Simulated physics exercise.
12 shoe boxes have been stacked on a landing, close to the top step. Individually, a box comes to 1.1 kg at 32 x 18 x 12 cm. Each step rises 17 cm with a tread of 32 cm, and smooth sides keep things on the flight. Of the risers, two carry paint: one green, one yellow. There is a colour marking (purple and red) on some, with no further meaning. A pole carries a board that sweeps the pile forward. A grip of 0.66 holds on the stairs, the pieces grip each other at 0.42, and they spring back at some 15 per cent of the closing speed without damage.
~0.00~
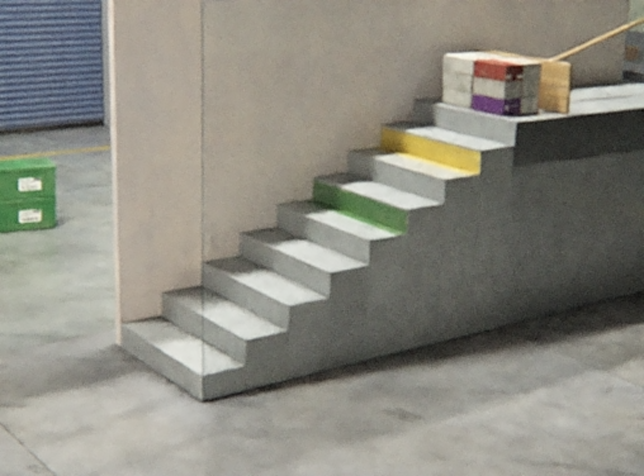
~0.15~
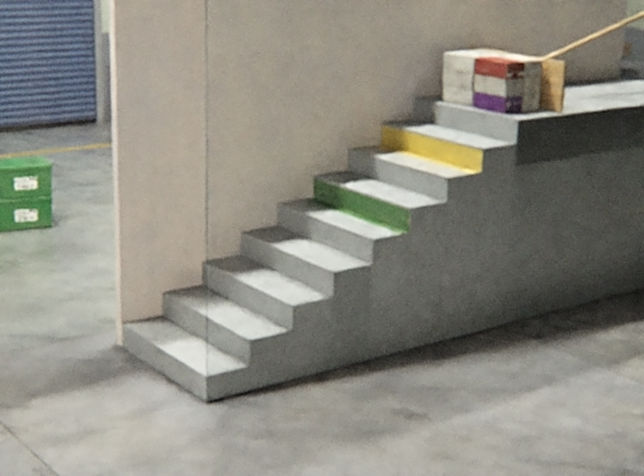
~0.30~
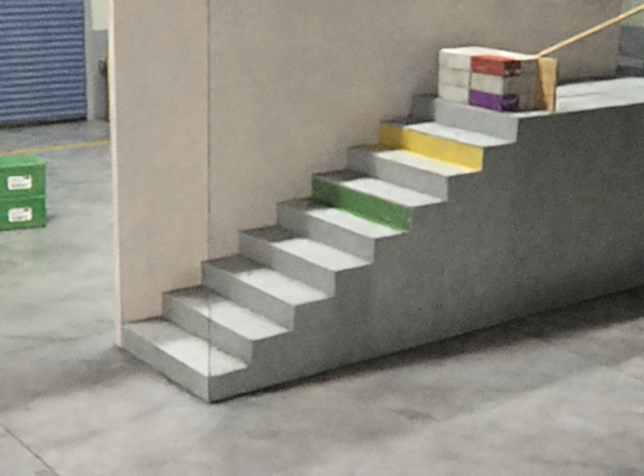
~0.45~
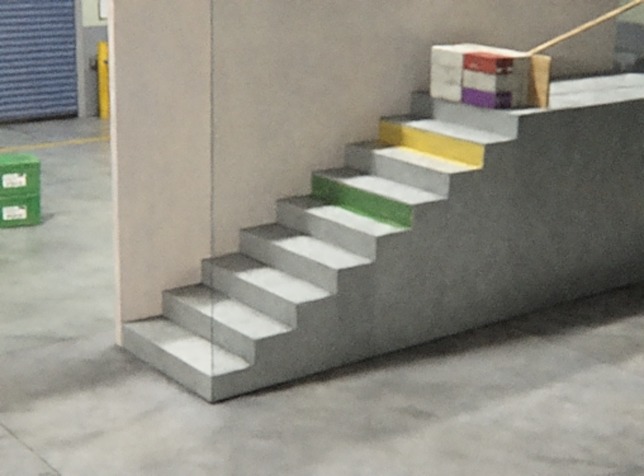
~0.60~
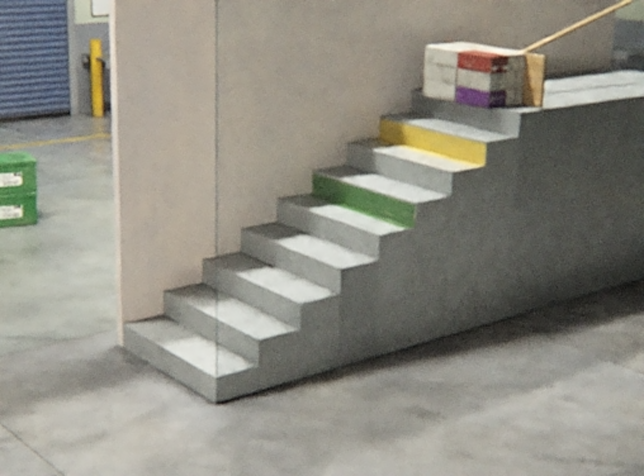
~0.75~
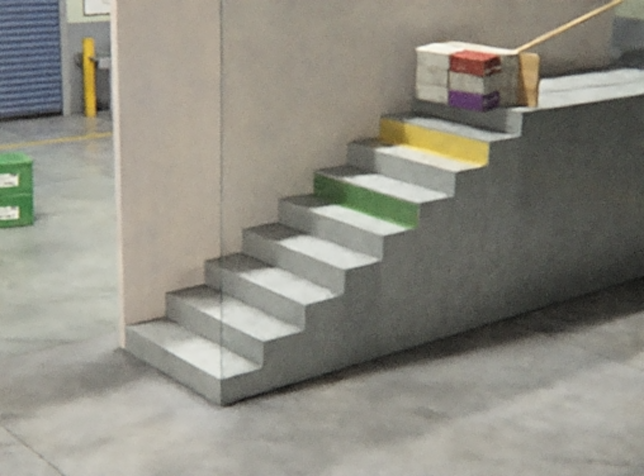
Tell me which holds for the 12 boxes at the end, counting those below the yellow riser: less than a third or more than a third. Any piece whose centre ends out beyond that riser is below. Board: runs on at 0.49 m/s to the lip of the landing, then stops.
For the 12 boxes, more than a third of them.
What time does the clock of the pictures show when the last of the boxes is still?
It all settles by about 2.0 s.
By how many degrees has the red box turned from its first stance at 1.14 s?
Roughly 70°.
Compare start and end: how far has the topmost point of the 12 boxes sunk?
Roughly 24 cm.
By 0.86 s, none of the 12 boxes below the yellow riser, 12 disturbed; purple box tilted 24°, 9 cm lower; red box tilted 23°, 8 cm lower.
By 1.14 s, 3 of the 12 boxes below the yellow riser; red box tilted 68°, 35 cm lower; purple box tilted 66°, 12 cm lower.
By 1.54 s, 7 of the 12 boxes below the yellow riser; red box upside down; purple box on its side.
When it is over (2.3 s), 7 of the 12 boxes below the yellow riser; red box upside down; purple box on its side. That is 58 per cent. In pixels of the last frame, middles, red box near (390, 179), purple box near (441, 125).
